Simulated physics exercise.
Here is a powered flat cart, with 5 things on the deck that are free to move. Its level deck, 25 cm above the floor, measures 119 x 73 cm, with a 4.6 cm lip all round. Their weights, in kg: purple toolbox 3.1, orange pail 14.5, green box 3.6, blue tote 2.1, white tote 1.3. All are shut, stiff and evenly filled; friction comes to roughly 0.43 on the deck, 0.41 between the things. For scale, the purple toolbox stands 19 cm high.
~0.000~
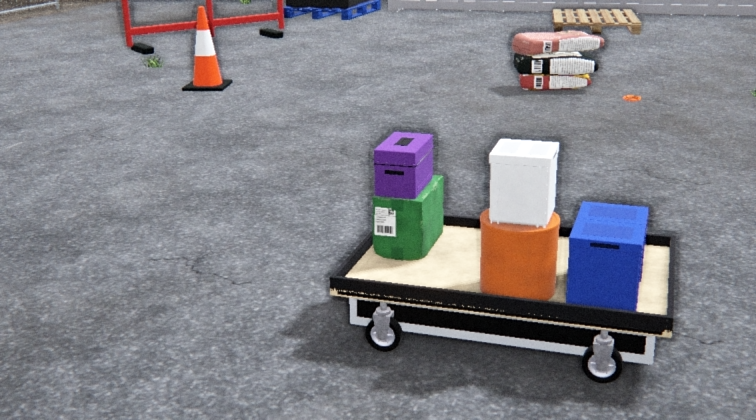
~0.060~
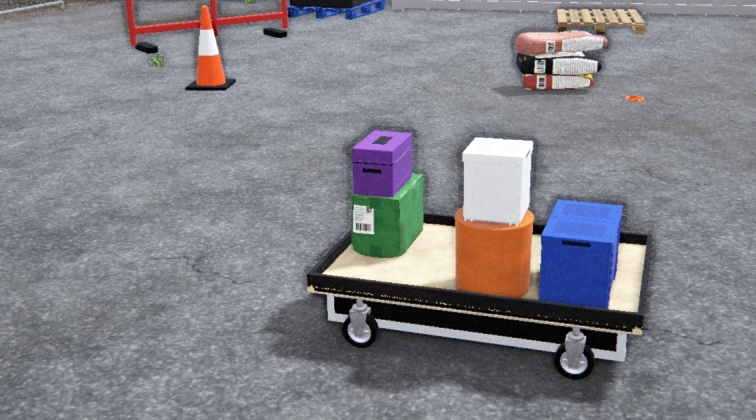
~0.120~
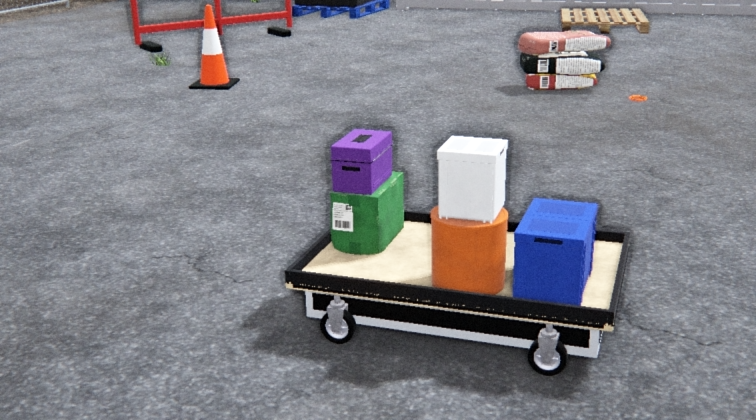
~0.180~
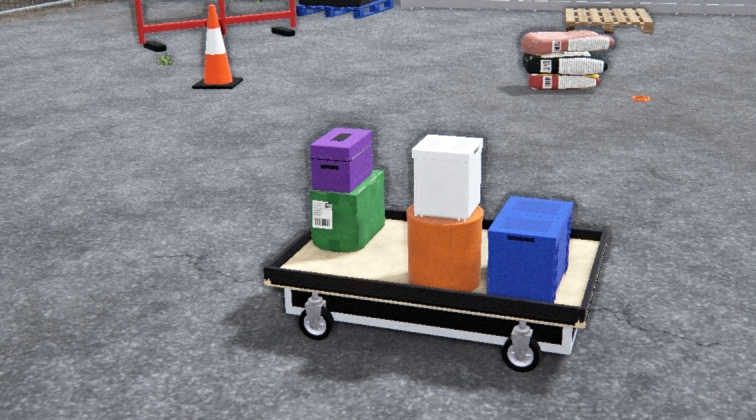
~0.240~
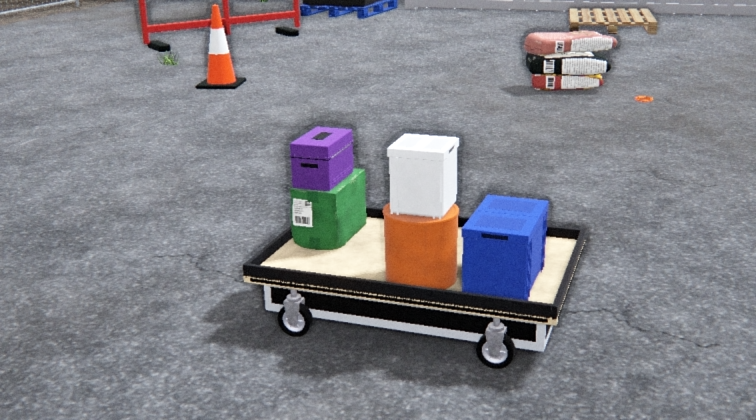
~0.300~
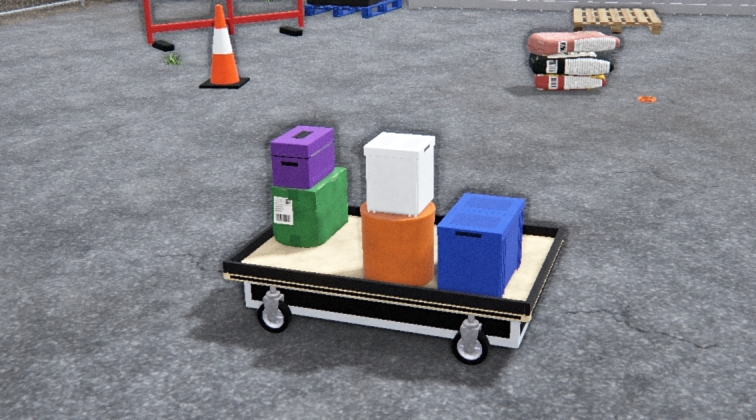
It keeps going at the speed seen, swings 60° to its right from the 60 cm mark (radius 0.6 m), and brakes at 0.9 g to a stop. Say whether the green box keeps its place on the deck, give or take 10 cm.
The green box ends elsewhere.
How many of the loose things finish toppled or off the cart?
2 of them.
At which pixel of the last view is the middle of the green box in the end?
At about (296, 130).
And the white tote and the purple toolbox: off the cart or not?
The white tote ends off the cart; the purple toolbox finishes off the cart.
Around 0.70 s, 105 cm covered, turned 29°; green box shifted 29 cm near (223, 178); purple toolbox shifted 35 cm; white tote shifted 12 cm.
Around 1.00 s, 150 cm covered, turned 60°; purple toolbox and white tote now off the cart; green box shifted 25 cm near (286, 139); blue tote shifted 3 cm.
Around 1.30 s, 166 cm covered, turned 60°, stopped; green box shifted 18 cm near (296, 129); blue tote shifted 13 cm; orange pail shifted 13 cm.
Finally (1.7 s), off the cart, purple toolbox and white tote; not toppled but over 10 cm from the start, orange pail, green box and blue tote. In the last view, green box near (296, 130).
